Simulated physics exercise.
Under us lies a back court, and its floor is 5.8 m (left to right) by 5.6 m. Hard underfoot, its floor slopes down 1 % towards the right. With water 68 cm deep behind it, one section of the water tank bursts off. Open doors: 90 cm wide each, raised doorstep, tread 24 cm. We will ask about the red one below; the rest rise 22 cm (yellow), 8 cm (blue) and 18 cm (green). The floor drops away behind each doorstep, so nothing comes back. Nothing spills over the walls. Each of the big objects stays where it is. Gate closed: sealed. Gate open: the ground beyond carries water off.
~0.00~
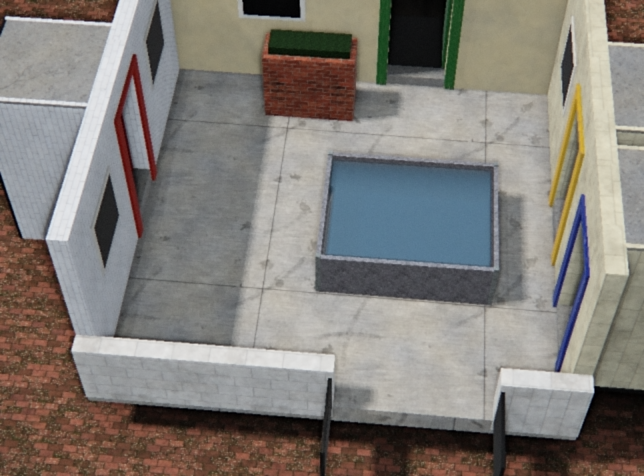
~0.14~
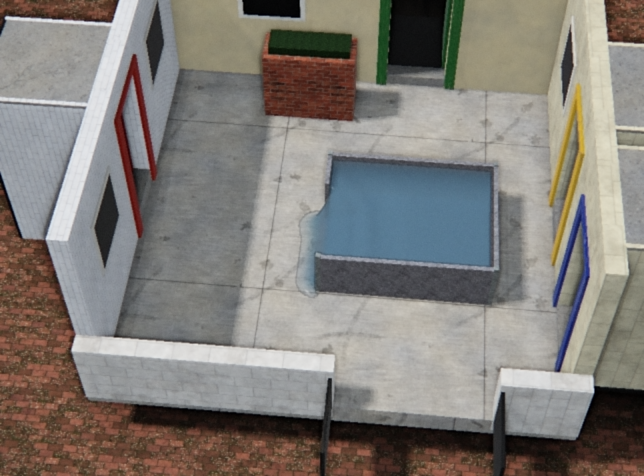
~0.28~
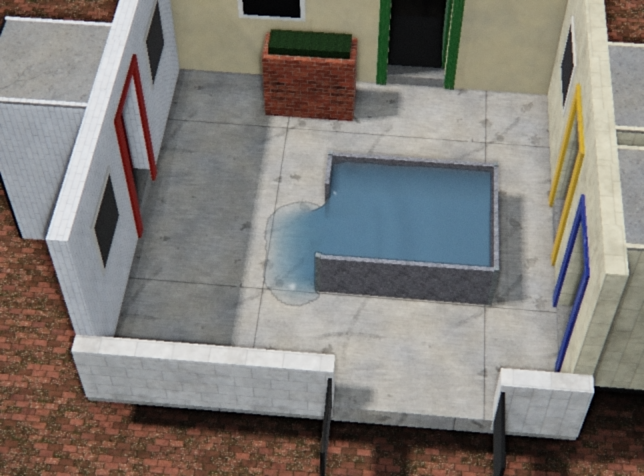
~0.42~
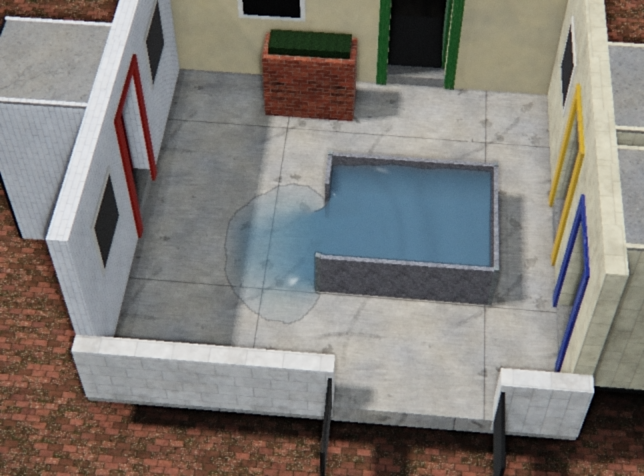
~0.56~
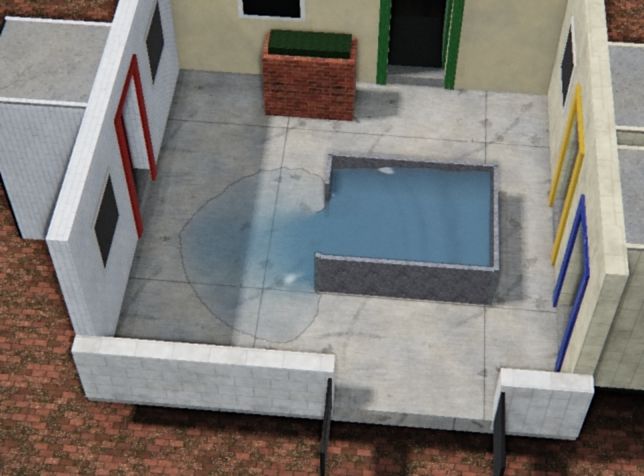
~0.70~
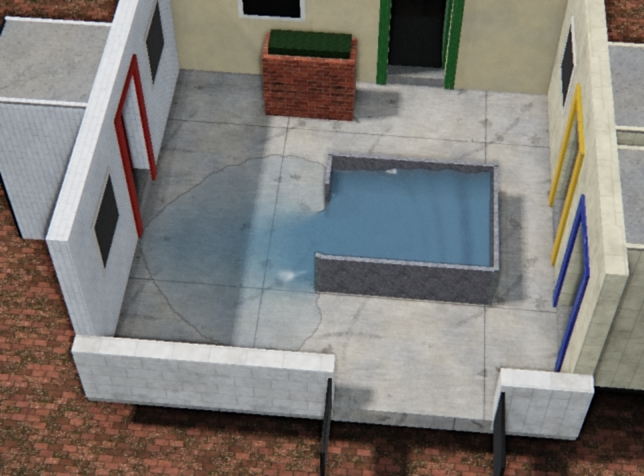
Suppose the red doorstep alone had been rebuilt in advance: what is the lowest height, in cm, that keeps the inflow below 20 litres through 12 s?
About 25 cm.
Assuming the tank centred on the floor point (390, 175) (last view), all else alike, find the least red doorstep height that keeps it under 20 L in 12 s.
A minimum of about 28 cm.
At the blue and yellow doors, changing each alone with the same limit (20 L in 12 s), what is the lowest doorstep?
Close to 14.0 cm (blue) and close to 10.0 cm (yellow).
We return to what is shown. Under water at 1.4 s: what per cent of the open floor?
Wet share: Near 35 %.
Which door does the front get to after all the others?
The yellow one.
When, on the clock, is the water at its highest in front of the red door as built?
It peaks around 2.2 s.
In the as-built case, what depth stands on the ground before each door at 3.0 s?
Door by door, in centimetres - red 23, yellow 0, blue 0, green 0.
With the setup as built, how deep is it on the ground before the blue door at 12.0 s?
The depth there is around 10.5 cm.
After 1.4 s water covers 35 % of the floor, deepest (36 cm) near (317, 263); 29 cm at the red door, 1 litre in over its 26 cm doorstep.
After 3.0 s water covers 40 % of the floor, deepest (32 cm) near (132, 269); 23 cm at the red door, 13 litres in over its 26 cm doorstep.
After 12.0 s water covers 100 % of the floor, deepest (14 cm) near (547, 112); 5 cm at the red door, 14 litres in over its 26 cm doorstep.
At the red door as built, the water arrived by 0.8 s and peaked near 31 cm at 2.2 s.
With a doorstep of 21.5 cm, 47 litres would have come in within the 12 s; with 29.5 cm, 4 litres. So under 20 litres takes about 25 cm.
